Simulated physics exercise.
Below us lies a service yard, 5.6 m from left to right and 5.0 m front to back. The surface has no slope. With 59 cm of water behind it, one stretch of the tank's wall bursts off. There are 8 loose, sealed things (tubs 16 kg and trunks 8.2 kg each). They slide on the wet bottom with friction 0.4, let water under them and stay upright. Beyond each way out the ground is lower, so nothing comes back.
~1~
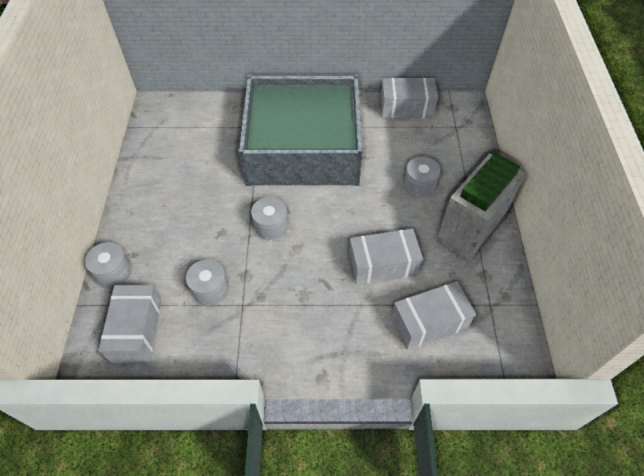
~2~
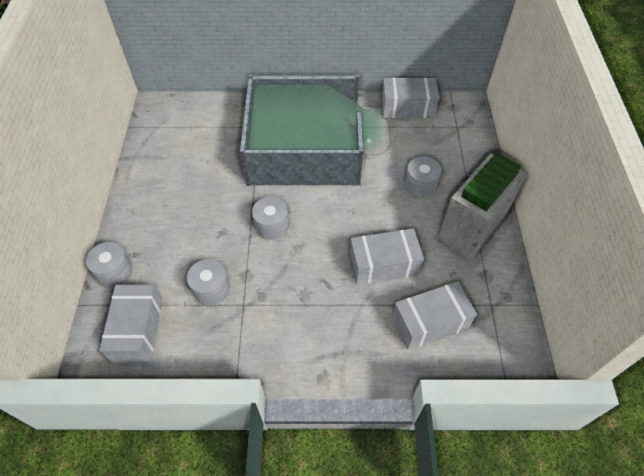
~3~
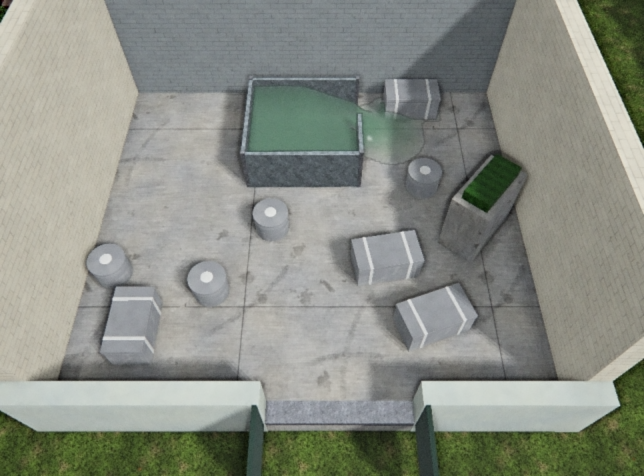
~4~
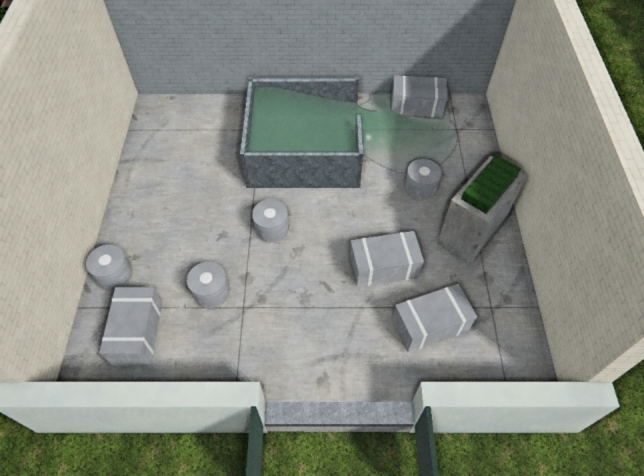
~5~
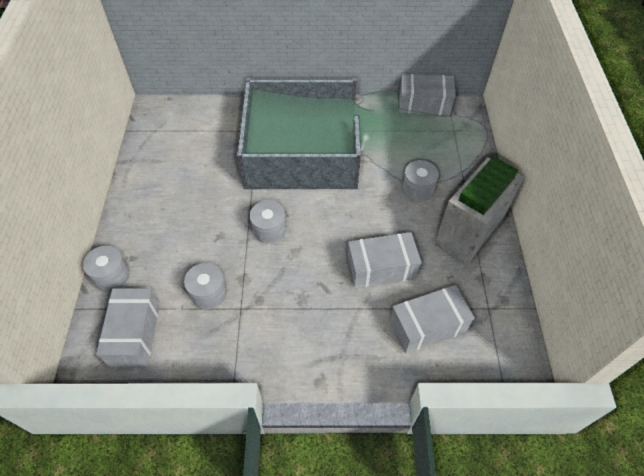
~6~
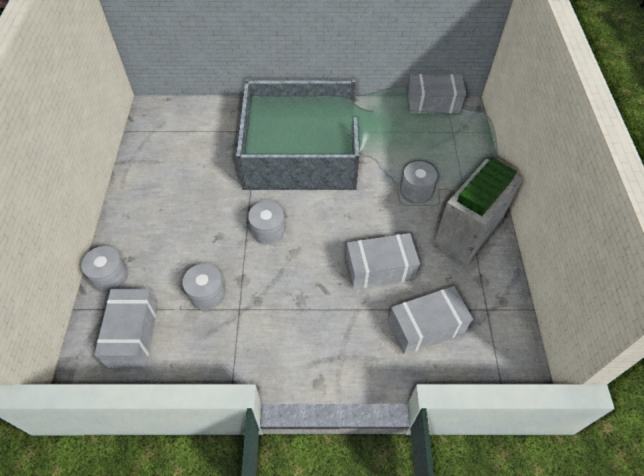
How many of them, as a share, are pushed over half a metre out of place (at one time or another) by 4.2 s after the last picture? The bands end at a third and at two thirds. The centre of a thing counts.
Share: Between one and two thirds.
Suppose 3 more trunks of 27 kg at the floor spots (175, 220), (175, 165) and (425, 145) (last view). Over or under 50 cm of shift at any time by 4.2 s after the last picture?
In that order: Short of it, short of it, more.
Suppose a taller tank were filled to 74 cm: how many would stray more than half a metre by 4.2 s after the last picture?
In that case 4 of them.
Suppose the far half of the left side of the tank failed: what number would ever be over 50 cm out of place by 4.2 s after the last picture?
In that case 2 of them.
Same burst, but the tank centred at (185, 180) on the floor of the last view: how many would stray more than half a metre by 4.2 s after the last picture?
Then 4.
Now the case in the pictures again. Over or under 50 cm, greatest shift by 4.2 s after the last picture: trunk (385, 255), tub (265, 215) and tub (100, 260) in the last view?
In turn: Past it, under, less.
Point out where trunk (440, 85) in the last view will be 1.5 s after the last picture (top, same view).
Around (467, 111).
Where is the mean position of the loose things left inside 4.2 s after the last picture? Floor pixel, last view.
At about (271, 286).
Then, 0.4 s after the last picture 1 of 8 are over 50 cm from their spots; 1 afloat.
Then, 1.5 s after the last picture 1 of 8 are over 50 cm from their spots; 1 afloat.
Then, 2.8 s after the last picture 1 of 8 are over 50 cm from their spots; 1 afloat.
Then, 4.2 s after the last picture 3 of 8 are over 50 cm from their spots, and 3 have been at some point; 2 afloat.
